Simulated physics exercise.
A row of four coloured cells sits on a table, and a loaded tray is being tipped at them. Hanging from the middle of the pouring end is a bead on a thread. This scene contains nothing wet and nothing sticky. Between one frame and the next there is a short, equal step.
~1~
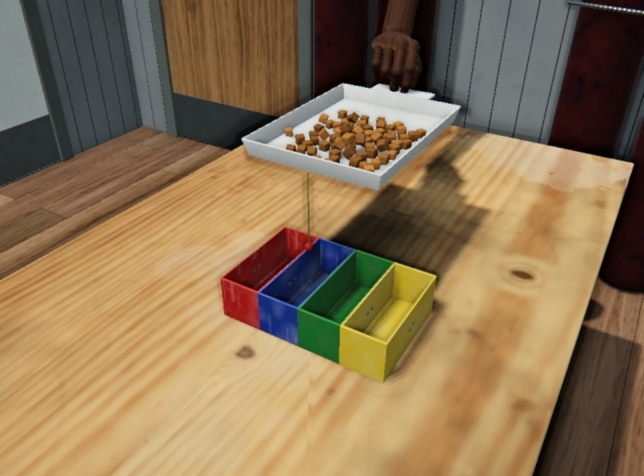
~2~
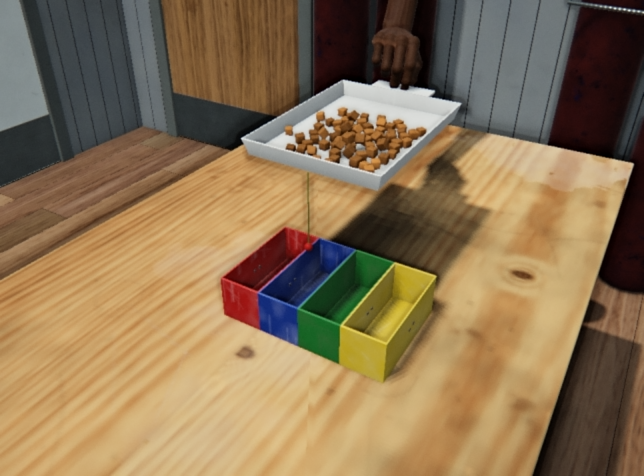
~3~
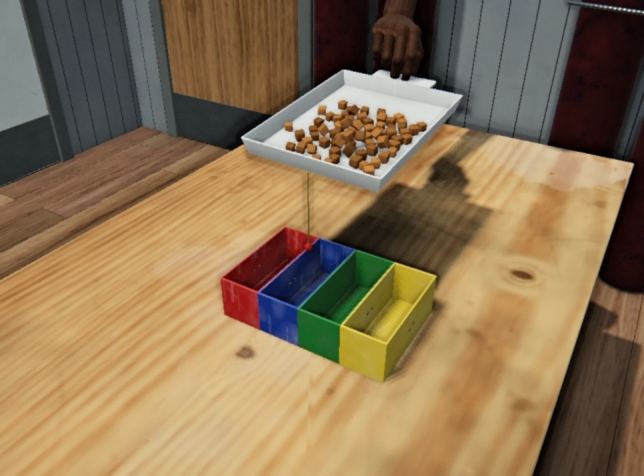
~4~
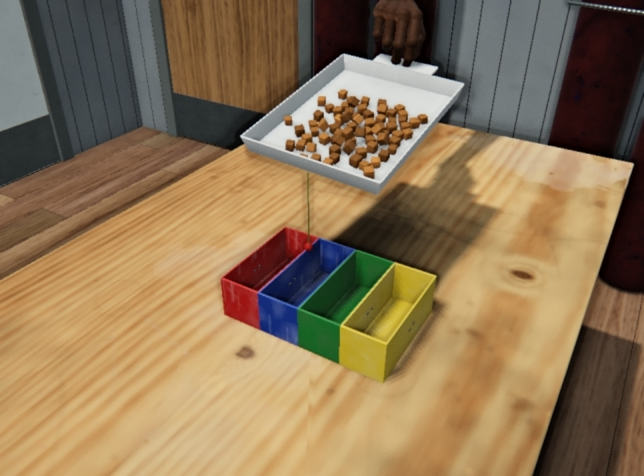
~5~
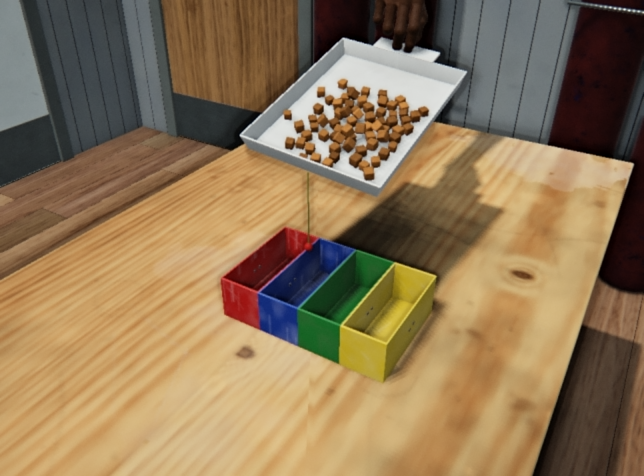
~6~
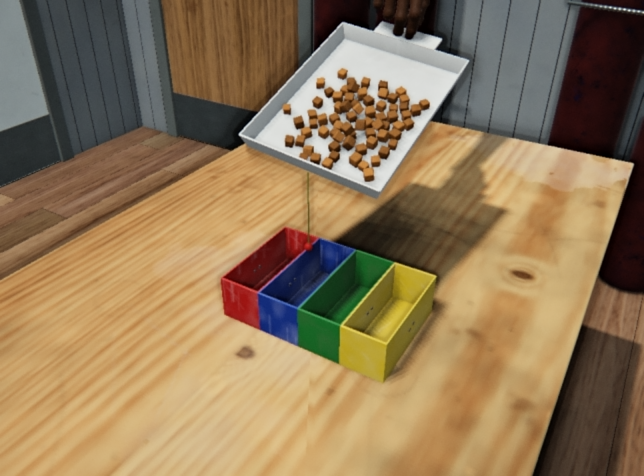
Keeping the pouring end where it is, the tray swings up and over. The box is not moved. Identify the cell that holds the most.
The green cell holds the most.
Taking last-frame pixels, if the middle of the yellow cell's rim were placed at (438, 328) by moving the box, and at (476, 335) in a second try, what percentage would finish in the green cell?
First placement: 20 per cent; second placement: 0 per cent.
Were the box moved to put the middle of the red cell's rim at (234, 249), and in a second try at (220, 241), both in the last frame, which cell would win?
For the first position it is the yellow one, and for the second it is that yellow cell.
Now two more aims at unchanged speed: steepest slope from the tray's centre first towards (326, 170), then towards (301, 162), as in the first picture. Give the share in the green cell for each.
Close to 30 percent first and close to 0 percent second.
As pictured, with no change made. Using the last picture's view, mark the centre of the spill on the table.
At about (249, 459).
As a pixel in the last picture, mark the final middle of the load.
The centre comes to rest close to (330, 336).
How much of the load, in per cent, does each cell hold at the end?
The red cell ends with 0 per cent, the blue cell with 20 per cent, the green cell with 40 per cent and the yellow cell with 20 per cent.
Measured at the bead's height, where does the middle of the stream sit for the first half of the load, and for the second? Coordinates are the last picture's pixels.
Around (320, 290) first; around (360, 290) second.
Just after the last frame, tray tipped steeply; almost all on the tray; just a few falling or outside the box.
A moment on, tray tipped past a quarter turn; almost all on the tray; just a few in the green cell; just a few in the red cell; just a few falling or outside the box.
Further on, tray tipped past a quarter turn; roughly a third in the green cell; roughly a quarter in the yellow cell; roughly a quarter in the blue cell; about a tenth in the red cell; roughly a quarter falling or outside the box.
When it is over, tray tipped past a quarter turn; roughly a third in the green cell; roughly a quarter in the yellow cell; roughly a quarter in the blue cell; about a tenth in the red cell; roughly a quarter outside the box.
